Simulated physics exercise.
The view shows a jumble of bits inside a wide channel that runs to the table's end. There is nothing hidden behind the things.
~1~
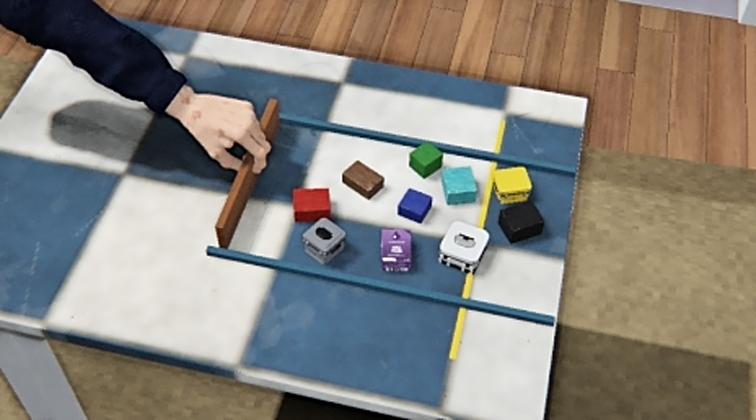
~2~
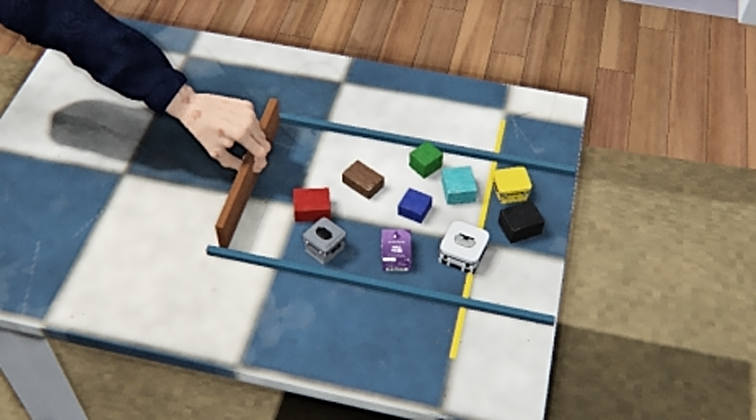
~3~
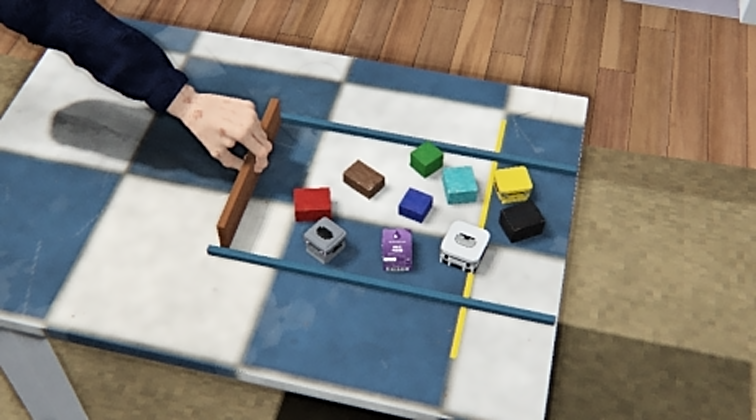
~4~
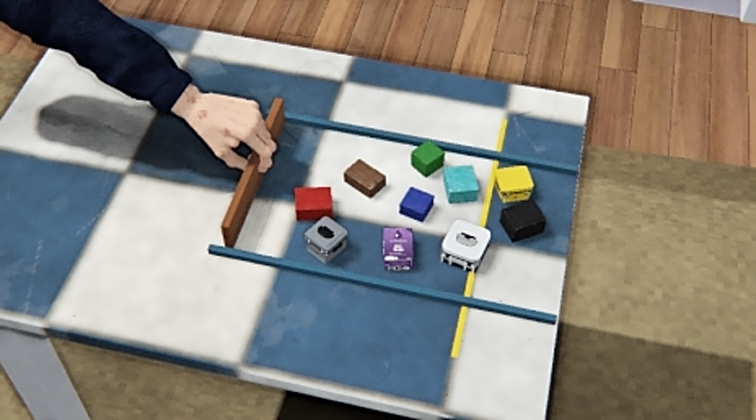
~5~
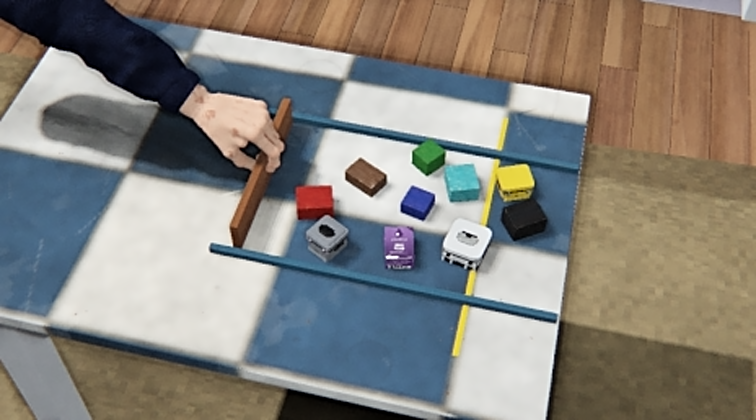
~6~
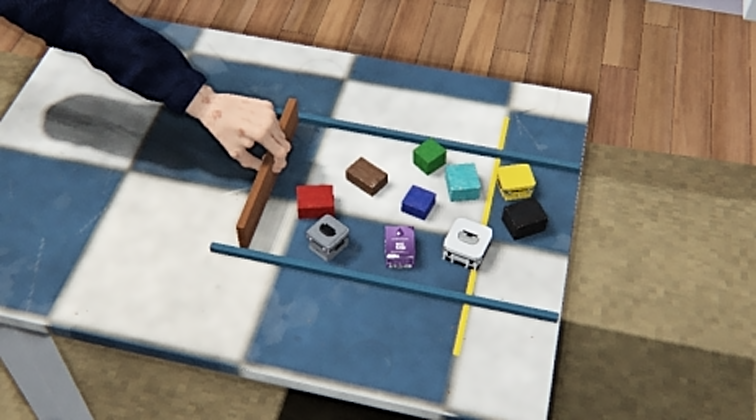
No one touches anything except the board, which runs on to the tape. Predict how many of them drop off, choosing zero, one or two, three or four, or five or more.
You'd see none of the bits go off the end there.
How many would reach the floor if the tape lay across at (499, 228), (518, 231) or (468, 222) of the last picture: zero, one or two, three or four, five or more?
First one to two, next three or four, finally none.
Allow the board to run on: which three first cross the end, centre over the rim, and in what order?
It goes the yellow case, after that the black box, and then the white case.
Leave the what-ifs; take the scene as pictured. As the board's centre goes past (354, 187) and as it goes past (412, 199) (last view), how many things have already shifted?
Counts: 3, 8.
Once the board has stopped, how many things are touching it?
Counting them up gives 4.
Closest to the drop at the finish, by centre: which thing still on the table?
Result: Yellow case.
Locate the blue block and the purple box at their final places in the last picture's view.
First at (524, 224); second at (518, 282).
Early on, none off yet; black box at rest near (525, 219); yellow case at rest near (515, 182); white case at rest near (468, 244).
A while later, none off yet; black box at rest near (525, 219); yellow case at rest near (515, 182); white case moving near (473, 245).
Further along, none off yet; black box travelled a little near (536, 215); yellow case travelled about its own width near (543, 188); white case travelled about its own width near (517, 247).
Finally, the number that fall off is zero.
